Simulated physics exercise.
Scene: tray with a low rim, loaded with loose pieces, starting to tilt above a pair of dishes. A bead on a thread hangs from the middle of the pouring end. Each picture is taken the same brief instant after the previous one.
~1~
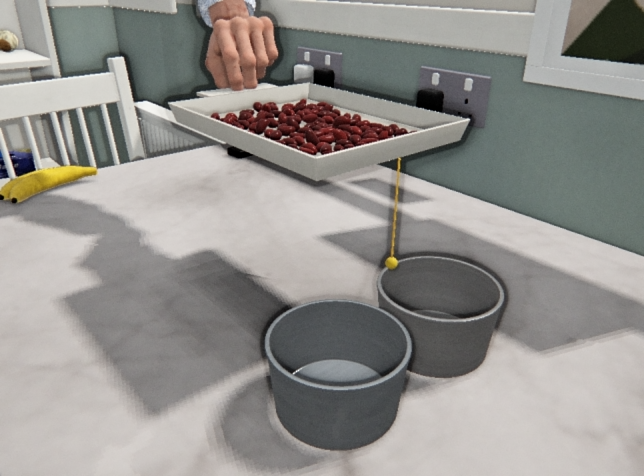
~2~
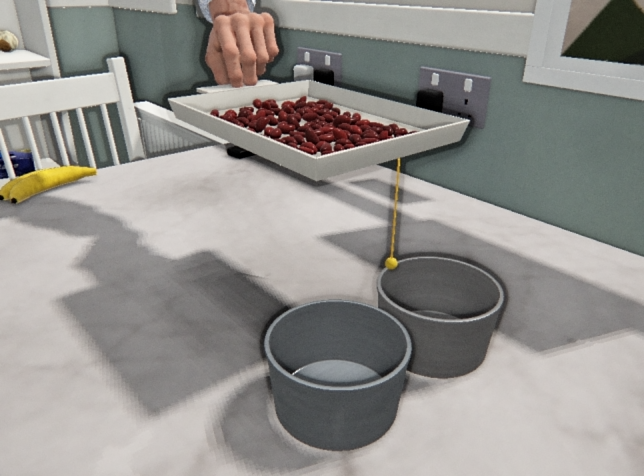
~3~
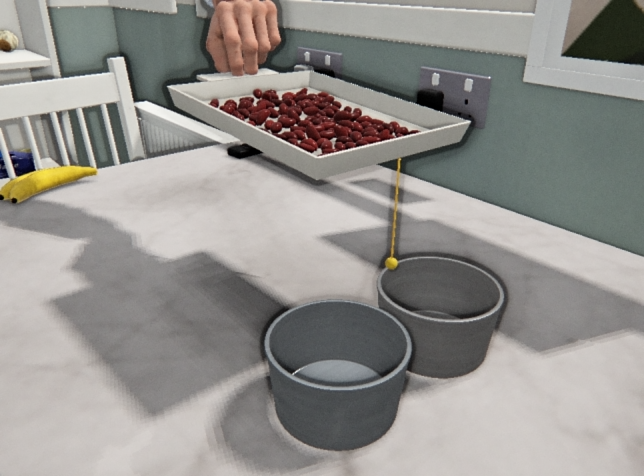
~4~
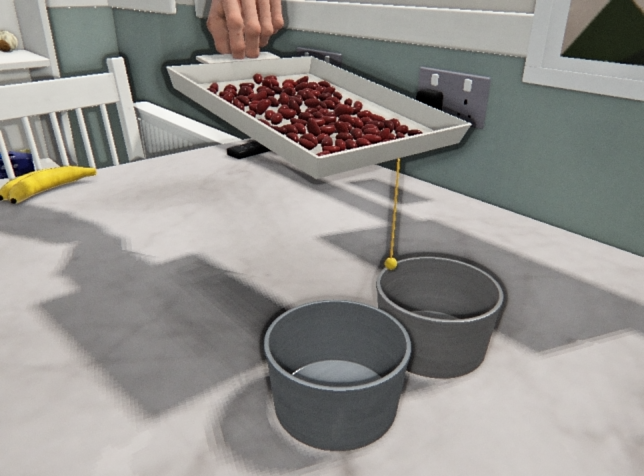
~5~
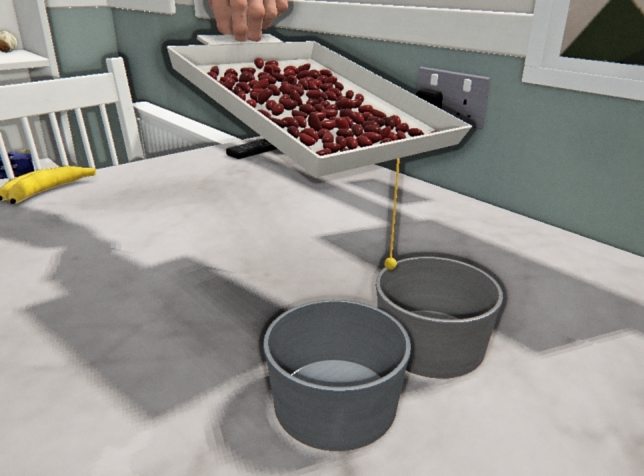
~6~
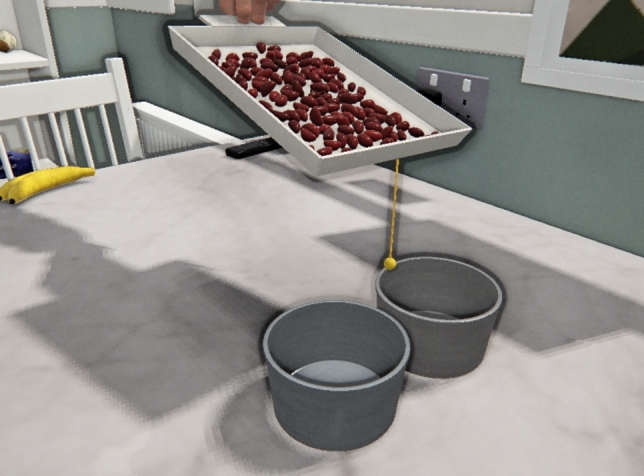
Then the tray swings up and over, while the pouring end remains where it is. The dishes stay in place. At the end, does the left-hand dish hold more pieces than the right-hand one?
No: The greater part will fall into the right dish.
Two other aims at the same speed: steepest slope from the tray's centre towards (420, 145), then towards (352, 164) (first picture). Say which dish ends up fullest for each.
First case: The dish at right. Second case: The dish at left.
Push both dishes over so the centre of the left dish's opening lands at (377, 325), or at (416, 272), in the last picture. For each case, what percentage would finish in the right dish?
50 % and 0 %.
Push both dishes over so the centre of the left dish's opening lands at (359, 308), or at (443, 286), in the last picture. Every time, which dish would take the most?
The right-placed dish first, the left-placed dish second.
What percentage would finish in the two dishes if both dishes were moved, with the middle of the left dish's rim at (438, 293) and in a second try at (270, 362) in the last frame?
The first yields 60 per cent and the second 20 per cent.
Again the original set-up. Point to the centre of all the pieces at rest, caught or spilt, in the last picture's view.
The centre comes to rest near (447, 350).
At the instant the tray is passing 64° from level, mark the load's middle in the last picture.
In the last view, the load is centred near (387, 91).
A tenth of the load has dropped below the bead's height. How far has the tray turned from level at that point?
About 115°.
Soon after the last picture, tray tipped steeply; nearly all on the tray; a stray few in the right dish.
A little later, tray tipped past a quarter turn; nearly all on the tray; a stray few in the right dish; a stray few outside both; a stray few in the air.
Later still, tray tipped past a quarter turn; a small part in the left dish; about half in the right dish; about a third outside both.
At rest, tray tipped past a quarter turn; a small part in the left dish; about half in the right dish; about a third outside both.
